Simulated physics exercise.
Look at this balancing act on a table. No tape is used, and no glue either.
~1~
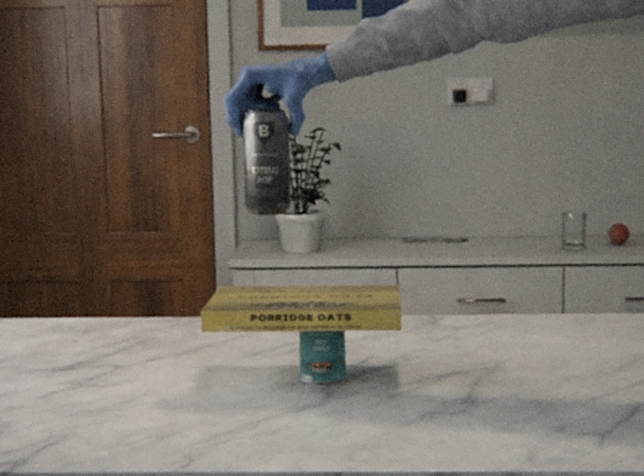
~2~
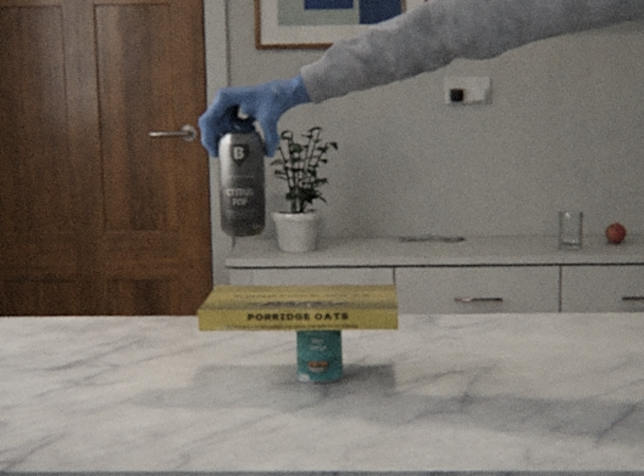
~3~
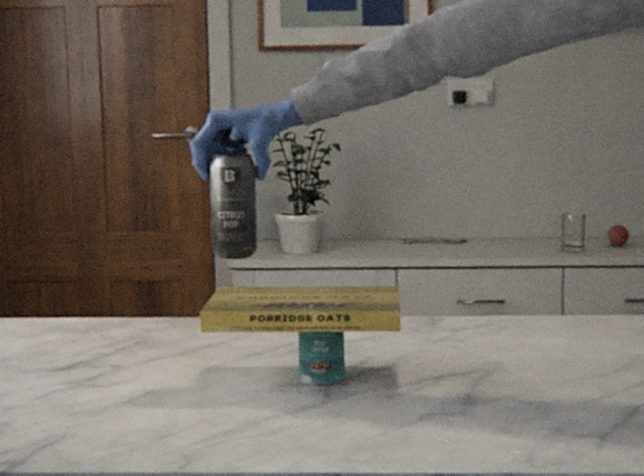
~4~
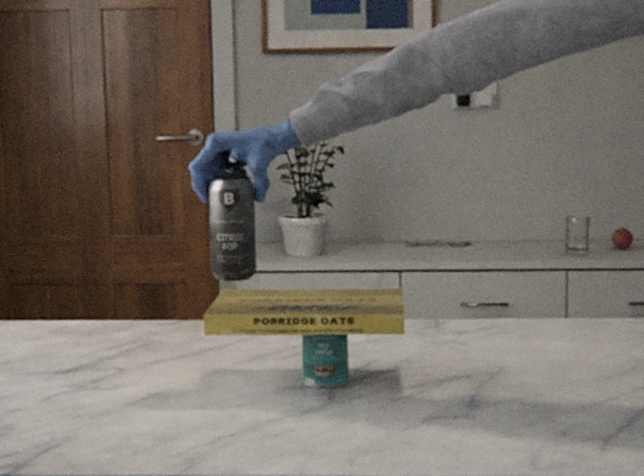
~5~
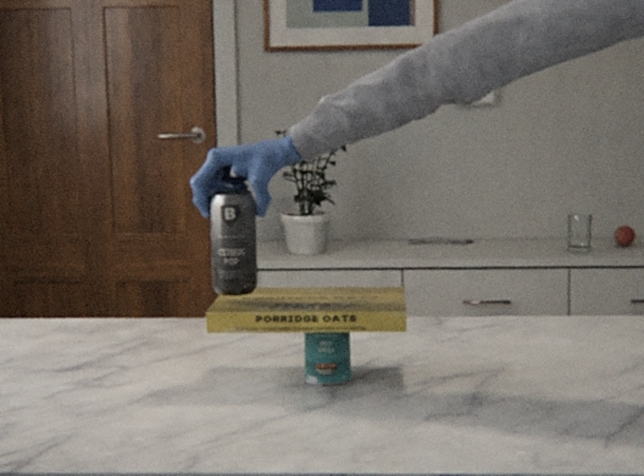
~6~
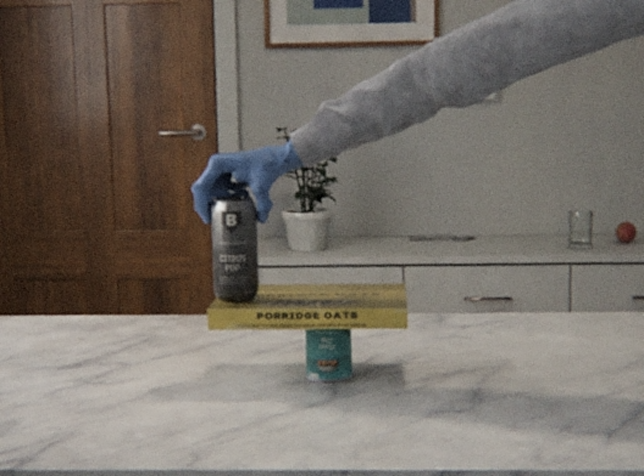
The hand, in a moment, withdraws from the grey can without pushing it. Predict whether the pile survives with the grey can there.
It does not survive.
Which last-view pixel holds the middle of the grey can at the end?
I'd point to roughly (162, 358).
Then, 0.30 s past the last view, grey can now fallen; yellow packet rocked 45° from its first pose.
Then, 0.40 s past the last view, yellow packet rocked 48° from its first pose.
Then, 0.80 s past the last view, yellow packet rocked 39° from its first pose.
Finally, fallen, grey can; down or leaning hard in the stack, yellow packet; turquoise tin still in place. Final places as the last picture's camera would see them, grey can near (162, 358). The stack comes apart.
